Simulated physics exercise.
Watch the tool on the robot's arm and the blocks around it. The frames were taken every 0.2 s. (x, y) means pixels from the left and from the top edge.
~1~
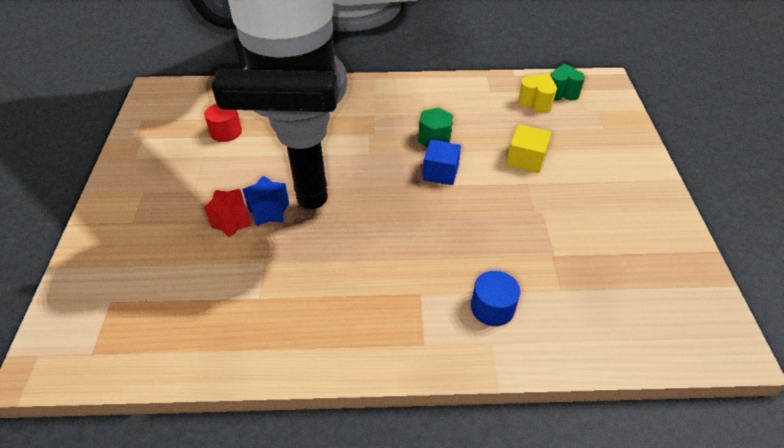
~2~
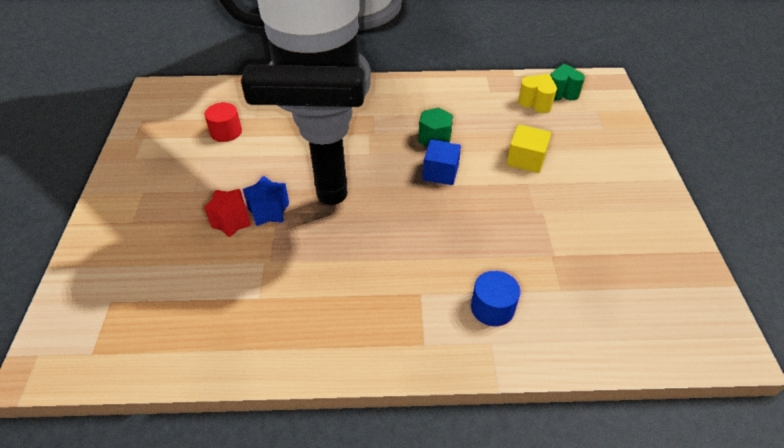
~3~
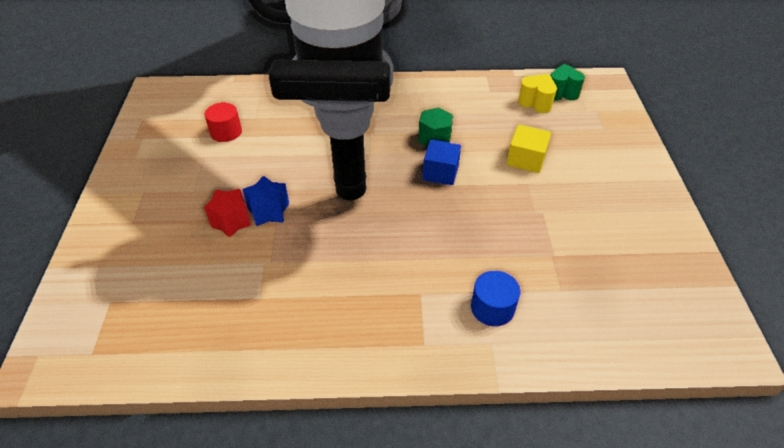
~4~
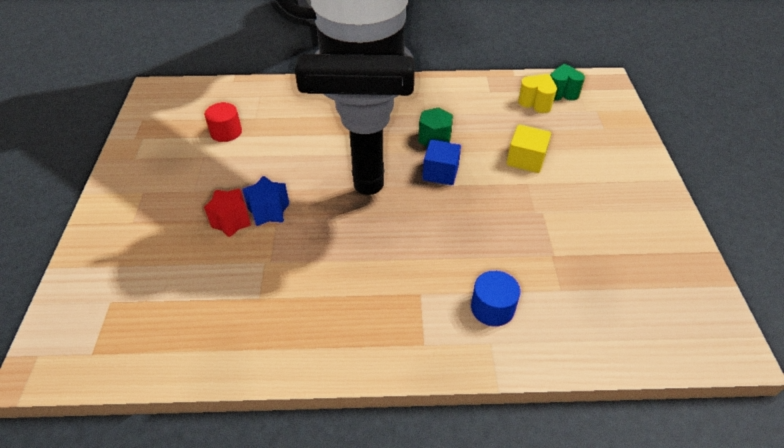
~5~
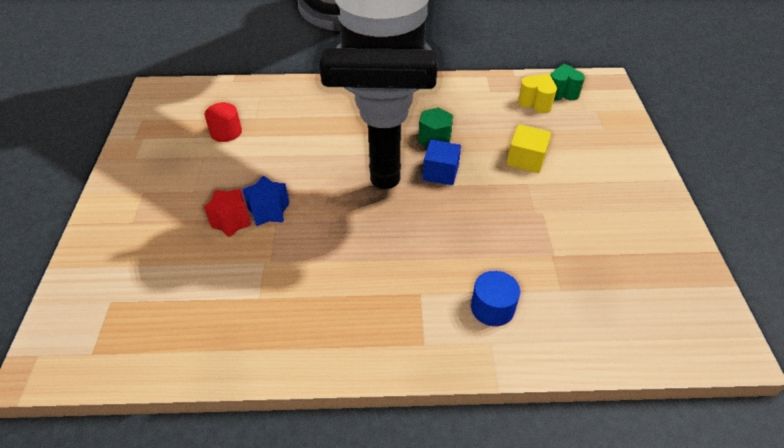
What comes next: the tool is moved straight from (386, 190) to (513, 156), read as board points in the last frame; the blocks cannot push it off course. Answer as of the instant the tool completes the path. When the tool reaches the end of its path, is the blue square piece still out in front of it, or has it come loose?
As far as I can tell, the blue square piece has dropped away to the side or behind.
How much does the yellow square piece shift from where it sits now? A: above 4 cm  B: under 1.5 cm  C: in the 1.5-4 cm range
My pick is C.
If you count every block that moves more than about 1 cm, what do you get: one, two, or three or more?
Two of them.
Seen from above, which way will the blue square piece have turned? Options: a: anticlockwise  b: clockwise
Choice a: Anticlockwise.
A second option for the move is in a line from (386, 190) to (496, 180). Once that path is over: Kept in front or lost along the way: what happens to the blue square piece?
Shed along the way.
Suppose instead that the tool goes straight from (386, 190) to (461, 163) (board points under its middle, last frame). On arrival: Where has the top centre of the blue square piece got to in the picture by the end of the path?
Somewhere near (493, 130).
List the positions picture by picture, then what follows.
Tip of the tool (313, 199), middles of tops, green hexagon (436, 118), blue square piece (443, 152), yellow square piece (531, 138), in the first picture.
Tool (332, 195), nothing pushed, in the second picture.
Tool (351, 191), nothing pushed, in the third picture.
Tool (369, 185), nothing pushed, in the fourth picture.
Tool (385, 180), green hexagon (436, 118), blue square piece (443, 152), yellow square piece (531, 138), in the fifth picture.
What follows on the original path. One third of the way, tool (431, 168); blue square piece (462, 144).
Two thirds of the way, tool (474, 157); blue square piece (489, 128), turned 55° anticlockwise.
At the end, tool (515, 146); green hexagon unmoved; blue square piece (503, 117), turned 120° anticlockwise; yellow square piece (551, 134).
